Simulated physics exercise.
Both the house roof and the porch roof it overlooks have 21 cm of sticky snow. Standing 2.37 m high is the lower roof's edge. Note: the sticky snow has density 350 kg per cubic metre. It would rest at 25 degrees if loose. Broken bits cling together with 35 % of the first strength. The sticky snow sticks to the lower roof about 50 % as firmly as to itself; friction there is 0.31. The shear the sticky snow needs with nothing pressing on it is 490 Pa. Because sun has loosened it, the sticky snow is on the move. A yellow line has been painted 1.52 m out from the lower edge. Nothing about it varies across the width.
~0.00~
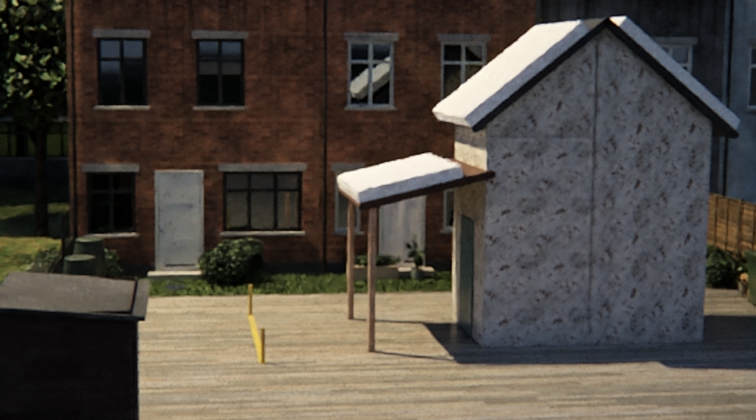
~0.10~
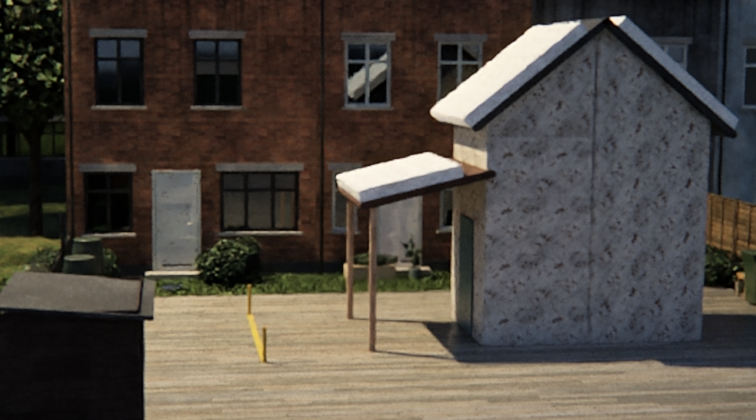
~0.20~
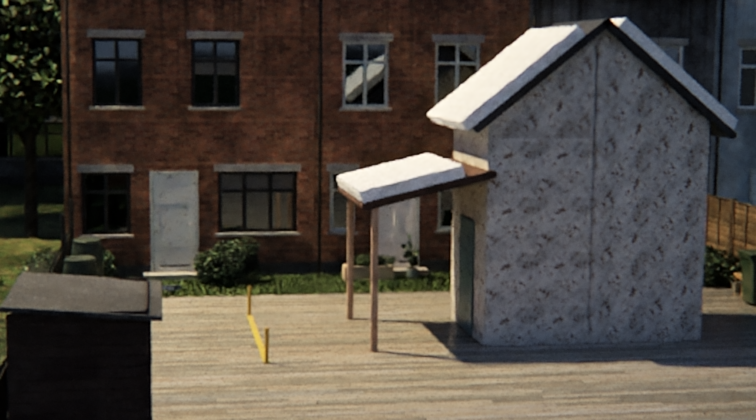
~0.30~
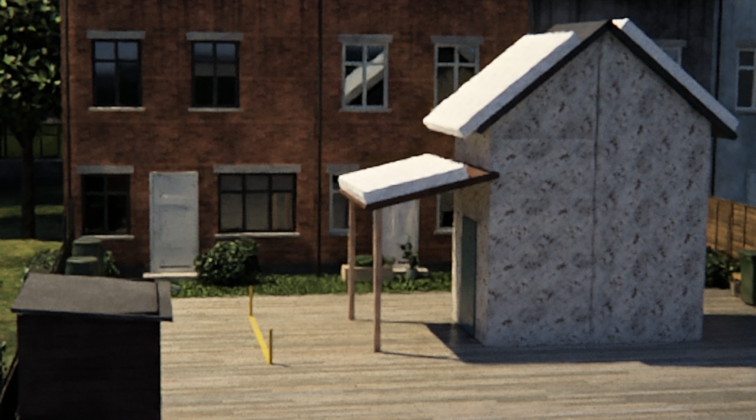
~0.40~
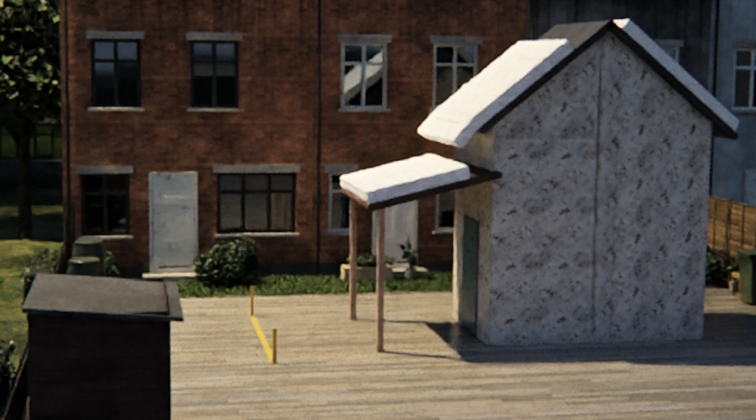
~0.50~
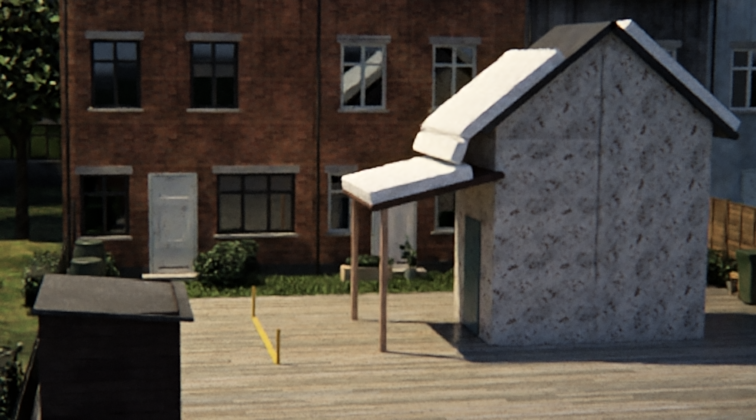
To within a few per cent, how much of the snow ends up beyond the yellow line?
About 27 %.
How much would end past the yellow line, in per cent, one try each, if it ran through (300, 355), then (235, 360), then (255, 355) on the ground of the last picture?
First try 40 per cent, second 10 per cent, third 20 per cent.
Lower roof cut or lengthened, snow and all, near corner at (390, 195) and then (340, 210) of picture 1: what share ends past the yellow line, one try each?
Roughly 35 % and then 20 %.
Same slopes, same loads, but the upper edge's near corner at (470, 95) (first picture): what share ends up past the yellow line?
Share past the line: About 45 %.
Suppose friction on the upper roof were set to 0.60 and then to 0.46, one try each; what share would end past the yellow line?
Respectively near 0 % and near 2 %.
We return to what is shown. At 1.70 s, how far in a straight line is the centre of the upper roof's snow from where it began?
It sits some 3.8 m from where it began.
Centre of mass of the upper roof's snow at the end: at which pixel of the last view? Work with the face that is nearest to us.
You'll find it around (314, 293).
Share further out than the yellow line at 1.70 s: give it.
I'd put it at close to 0 in a hundred.
After 1.05 s, none is below the lower edge and 0 % is past the line.
After 1.70 s, 38 % is below the lower edge and 0 % is past the line.
After 2.35 s, 65 % is below the lower edge and 27 % is past the line.
After 3.00 s, 65 % is below the lower edge and 27 % is past the line.
After 3.10 s, 65 % is below the lower edge and 27 % is past the line.
